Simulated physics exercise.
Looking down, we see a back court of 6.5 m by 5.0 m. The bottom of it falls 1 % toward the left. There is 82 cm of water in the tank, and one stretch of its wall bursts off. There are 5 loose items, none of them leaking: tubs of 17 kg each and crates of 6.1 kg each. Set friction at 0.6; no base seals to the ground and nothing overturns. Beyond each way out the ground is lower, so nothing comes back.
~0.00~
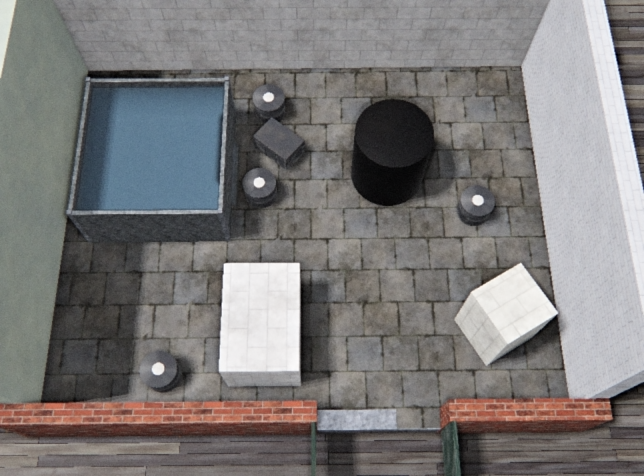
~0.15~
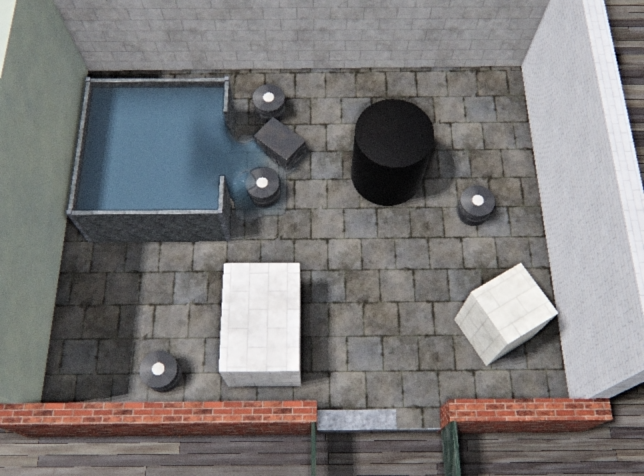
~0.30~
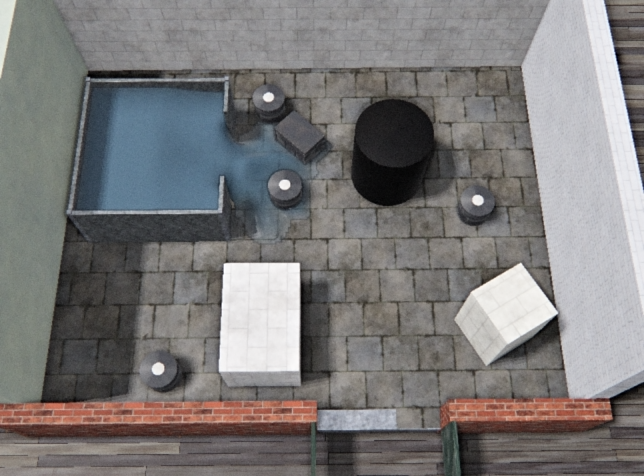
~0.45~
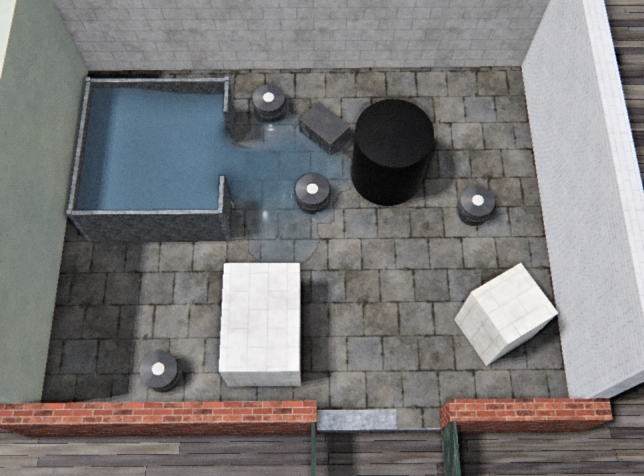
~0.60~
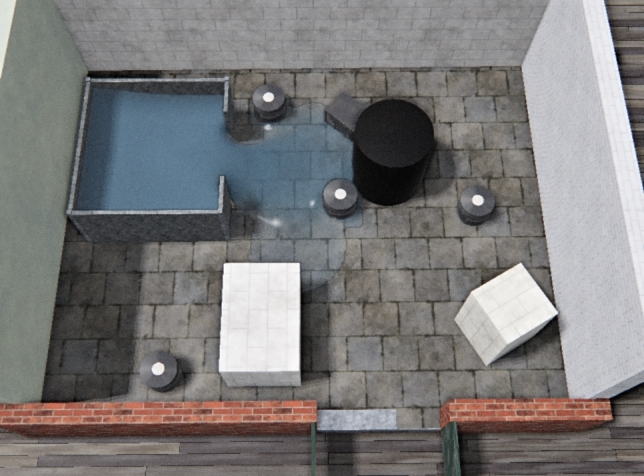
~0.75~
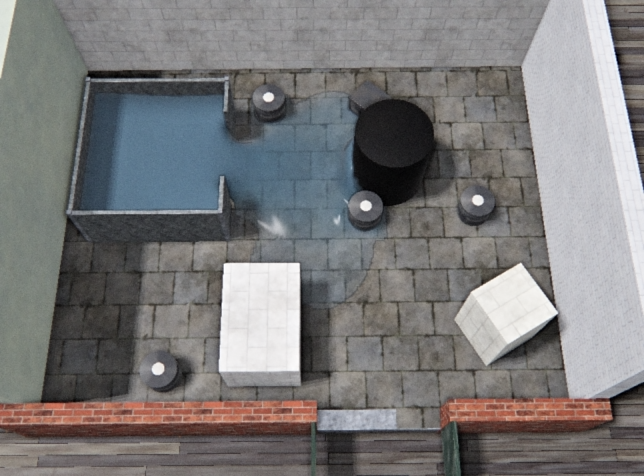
Water burst through the right side of a tank and spread across the paved yard, pushing a dark crate and a round tub rightward, the crate passing behind a black cylinder.
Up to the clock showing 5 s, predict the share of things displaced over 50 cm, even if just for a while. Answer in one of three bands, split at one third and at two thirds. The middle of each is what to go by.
One to two thirds.
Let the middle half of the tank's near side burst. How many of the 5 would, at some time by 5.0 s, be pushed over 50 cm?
You'd get 1 in that case.
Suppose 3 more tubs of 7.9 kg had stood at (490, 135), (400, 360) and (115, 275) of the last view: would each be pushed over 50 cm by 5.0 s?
The first comes out beyond the limit, the second beyond the limit, the third within the limit.
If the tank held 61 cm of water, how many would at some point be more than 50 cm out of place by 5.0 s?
So the tally would be 2.
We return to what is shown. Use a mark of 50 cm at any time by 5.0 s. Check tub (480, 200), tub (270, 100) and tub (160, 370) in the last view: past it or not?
First exceeding it, second falling below it, third falling below it.
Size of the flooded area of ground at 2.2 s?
The covered patch comes to about 20 m2.
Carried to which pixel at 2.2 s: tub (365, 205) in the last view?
(540, 253), roughly.
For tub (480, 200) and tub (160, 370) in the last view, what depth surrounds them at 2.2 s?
About 3 and 0 cm.
After 1.1 s 2 of 5 are over 50 cm from their spots; 0 afloat.
After 2.2 s 2 of 5 are over 50 cm from their spots; 1 afloat.
After 3.5 s 2 of 5 are over 50 cm from their spots; 3 afloat.
After 5.0 s 3 of 5 are over 50 cm from their spots, and 3 have been at some point; 3 afloat.
